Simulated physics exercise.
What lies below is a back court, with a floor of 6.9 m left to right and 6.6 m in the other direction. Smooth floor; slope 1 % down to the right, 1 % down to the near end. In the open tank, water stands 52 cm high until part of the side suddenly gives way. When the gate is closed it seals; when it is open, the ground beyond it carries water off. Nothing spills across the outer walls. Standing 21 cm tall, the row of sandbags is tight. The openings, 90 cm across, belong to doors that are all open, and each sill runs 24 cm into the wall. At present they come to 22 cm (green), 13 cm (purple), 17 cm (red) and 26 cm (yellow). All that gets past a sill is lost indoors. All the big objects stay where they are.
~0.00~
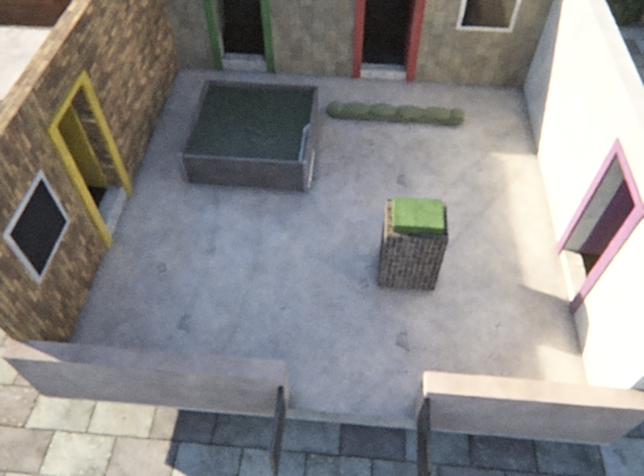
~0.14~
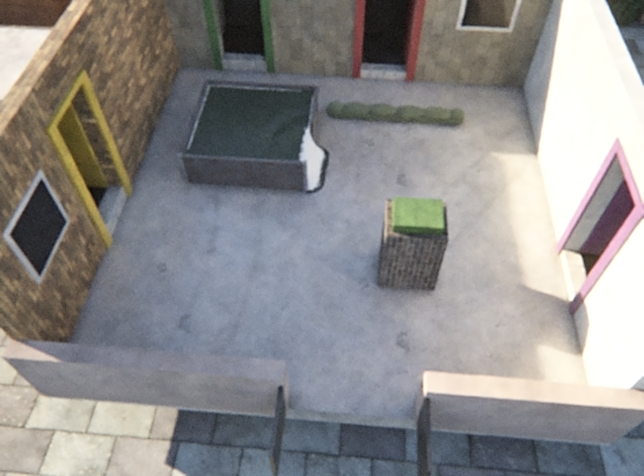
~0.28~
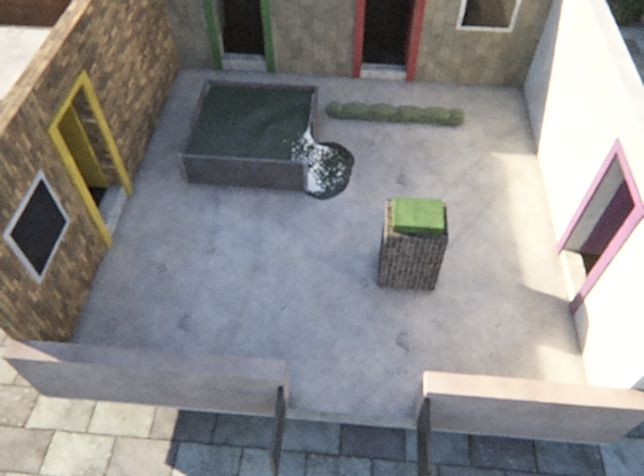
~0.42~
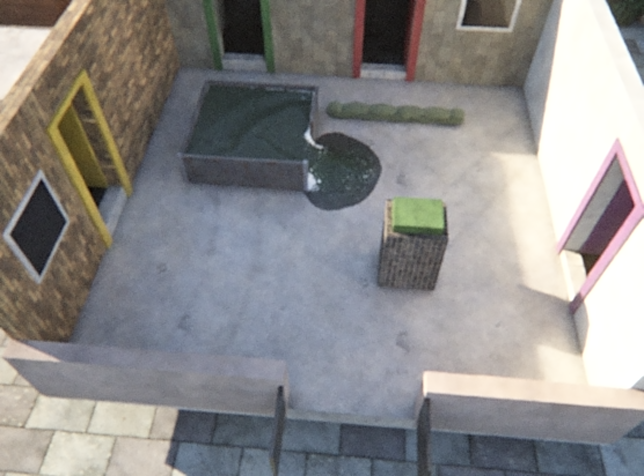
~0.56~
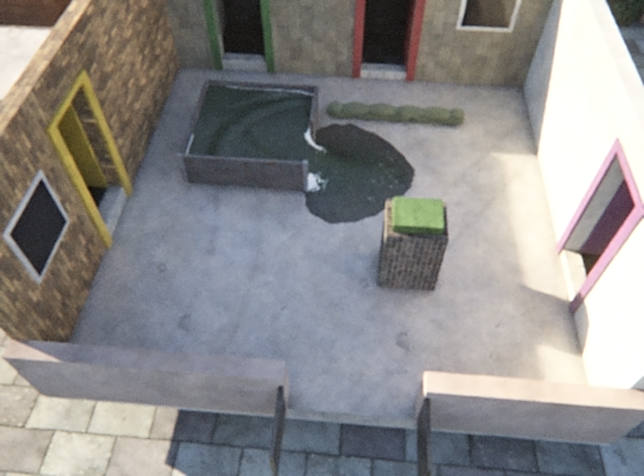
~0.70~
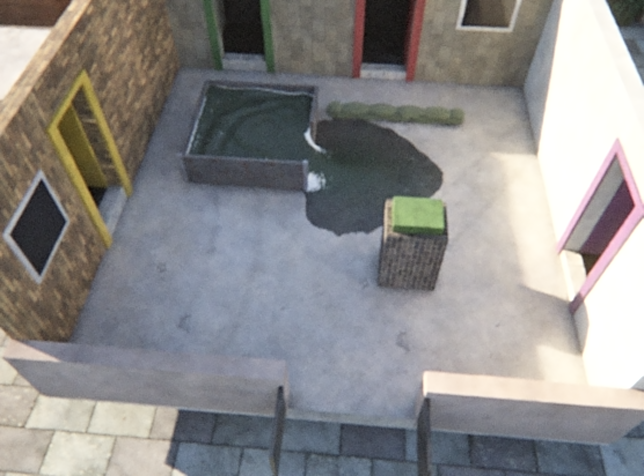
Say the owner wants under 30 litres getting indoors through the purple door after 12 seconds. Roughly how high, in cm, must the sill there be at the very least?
At the very least some 13 cm.
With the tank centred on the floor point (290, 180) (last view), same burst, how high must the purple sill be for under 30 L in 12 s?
It should be around 17 cm high.
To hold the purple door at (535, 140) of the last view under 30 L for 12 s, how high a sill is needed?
Around 12.0 cm would do it.
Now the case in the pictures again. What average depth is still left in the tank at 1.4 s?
Close to 38 cm deep on average.
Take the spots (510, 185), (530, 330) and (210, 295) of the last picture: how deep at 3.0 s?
Roughly 7, then 3, then 0 cm.
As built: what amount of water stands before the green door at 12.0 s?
Some 2.5 cm.
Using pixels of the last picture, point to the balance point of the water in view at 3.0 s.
Centre of mass: About (368, 175) px.
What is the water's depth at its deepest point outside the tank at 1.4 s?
Roughly 28 cm.
After 1.4 s water covers 25 % of the floor, deepest (28 cm) near (318, 176); it has not reached the purple door.
After 3.0 s water covers 35 % of the floor, deepest (22 cm) near (551, 225); 18 cm at the purple door, 15 litres in over its 13 cm sill.
After 12.0 s water covers 85 % of the floor, deepest (12 cm) near (592, 416); 8 cm at the purple door, 29 litres in over its 13 cm sill.
At the purple door as built, the water arrived by 2.0 s and peaked near 21 cm at 2.4 s.
Run again over the same 12 s with other heights there, 42 litres in over 11.5 cm, 15 litres over 15.5 cm. The limit of 30 litres is kept from about 13 cm up.
